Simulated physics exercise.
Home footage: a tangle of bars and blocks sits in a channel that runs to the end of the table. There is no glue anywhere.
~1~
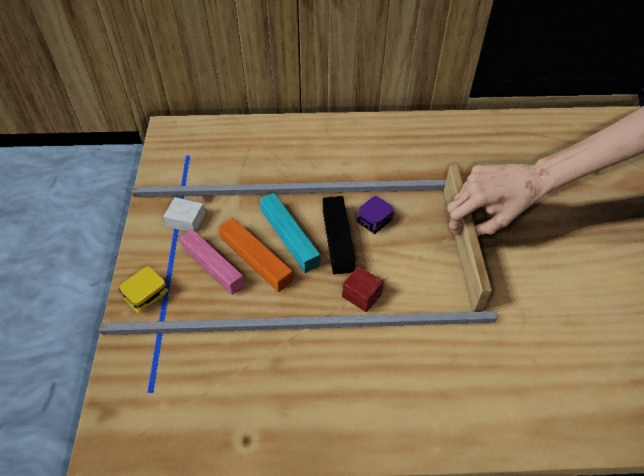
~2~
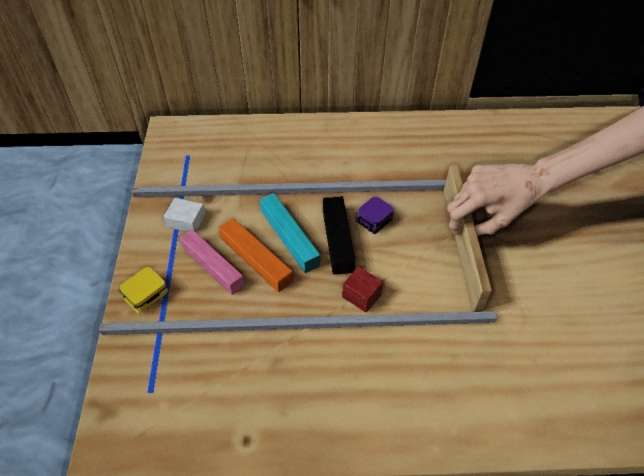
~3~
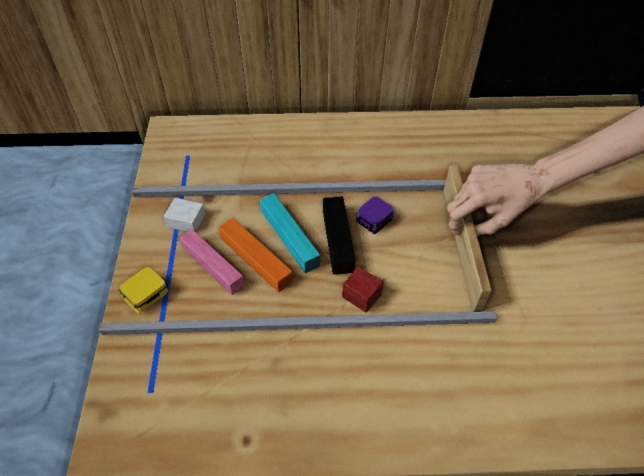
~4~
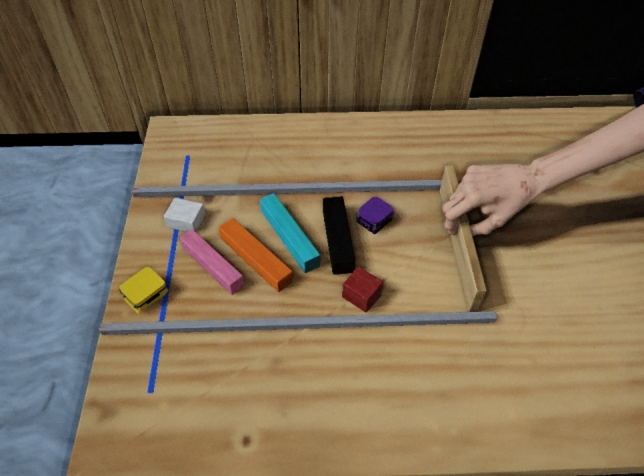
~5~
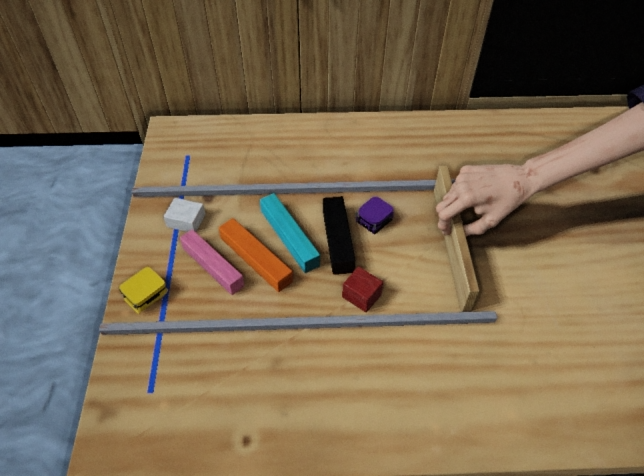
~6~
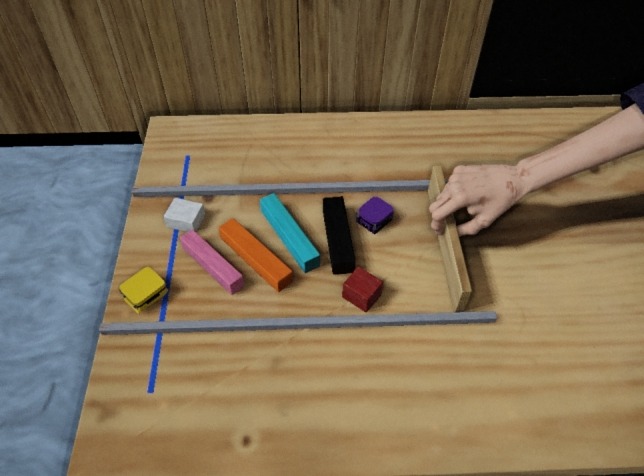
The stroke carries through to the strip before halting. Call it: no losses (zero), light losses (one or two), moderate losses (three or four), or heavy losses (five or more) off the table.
Moderate losses.
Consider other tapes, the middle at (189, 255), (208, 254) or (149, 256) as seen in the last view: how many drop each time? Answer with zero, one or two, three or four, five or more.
Count per stopping tape, as listed: One or two, zero, more than four.
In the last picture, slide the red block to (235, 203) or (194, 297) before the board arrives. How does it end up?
So in the first try it is not lost, and in the second it ends up below.
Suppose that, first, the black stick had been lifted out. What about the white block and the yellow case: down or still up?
So the white block goes down and the yellow case goes down.
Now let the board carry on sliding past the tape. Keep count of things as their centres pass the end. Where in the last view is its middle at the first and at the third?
Roughly (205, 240) and then roughly (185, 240).
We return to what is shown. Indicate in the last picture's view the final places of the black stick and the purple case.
The one named first is at (143, 243), the next at (158, 215).
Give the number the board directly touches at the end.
3.
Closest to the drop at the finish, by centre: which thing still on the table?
It's the turquoise stick.
Early on, none off yet; yellow case at rest near (145, 291); white block at rest near (185, 215); pink bar at rest near (212, 262).
Finally, the number that fall off is three or four; lost, orange stick, pink bar, white block and yellow case.
